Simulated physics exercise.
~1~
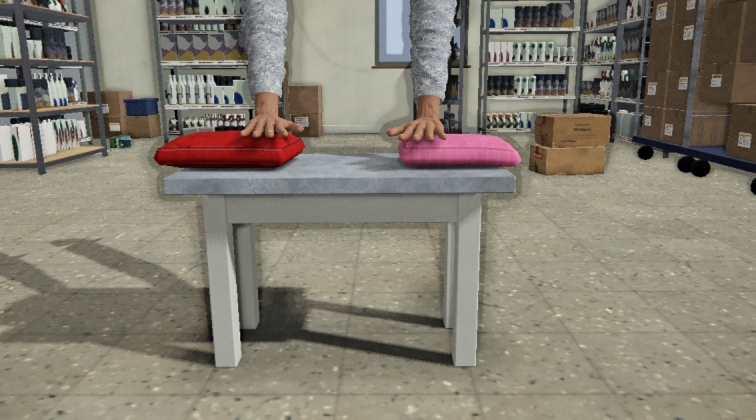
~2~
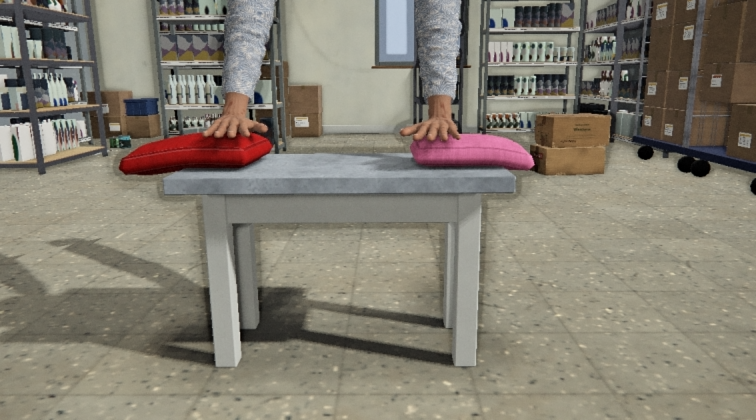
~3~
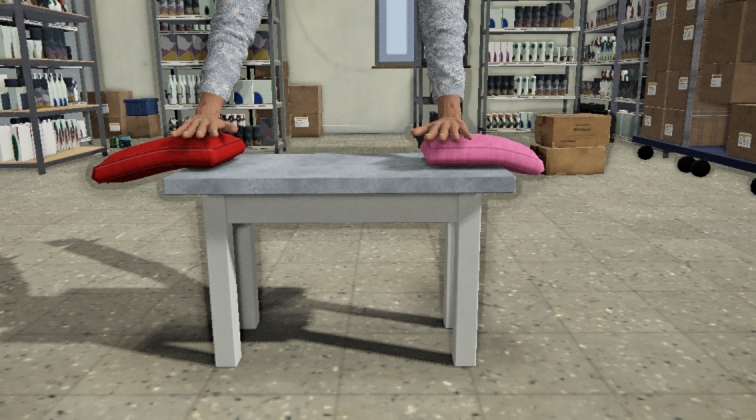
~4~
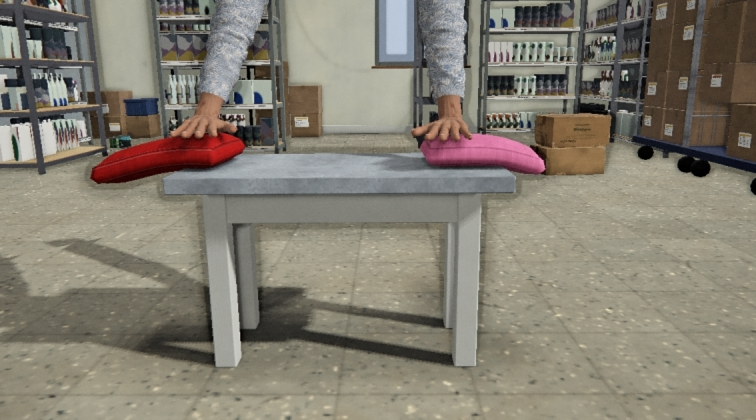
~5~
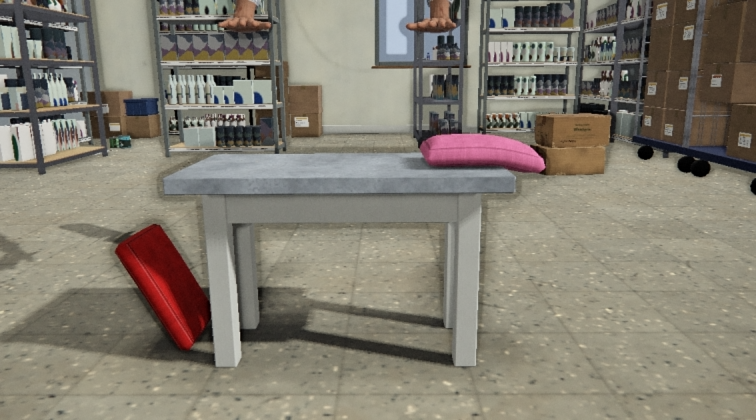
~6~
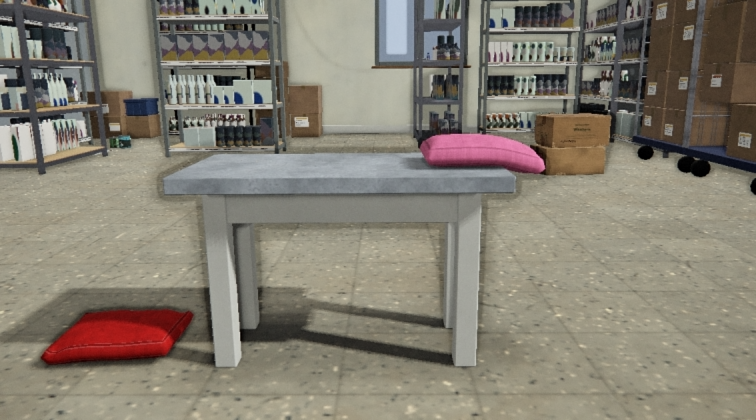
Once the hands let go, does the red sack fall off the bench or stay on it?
The red sack tips off the left end of the bench and ends up lying on the floor, while the pink sack stays in place at the right end.
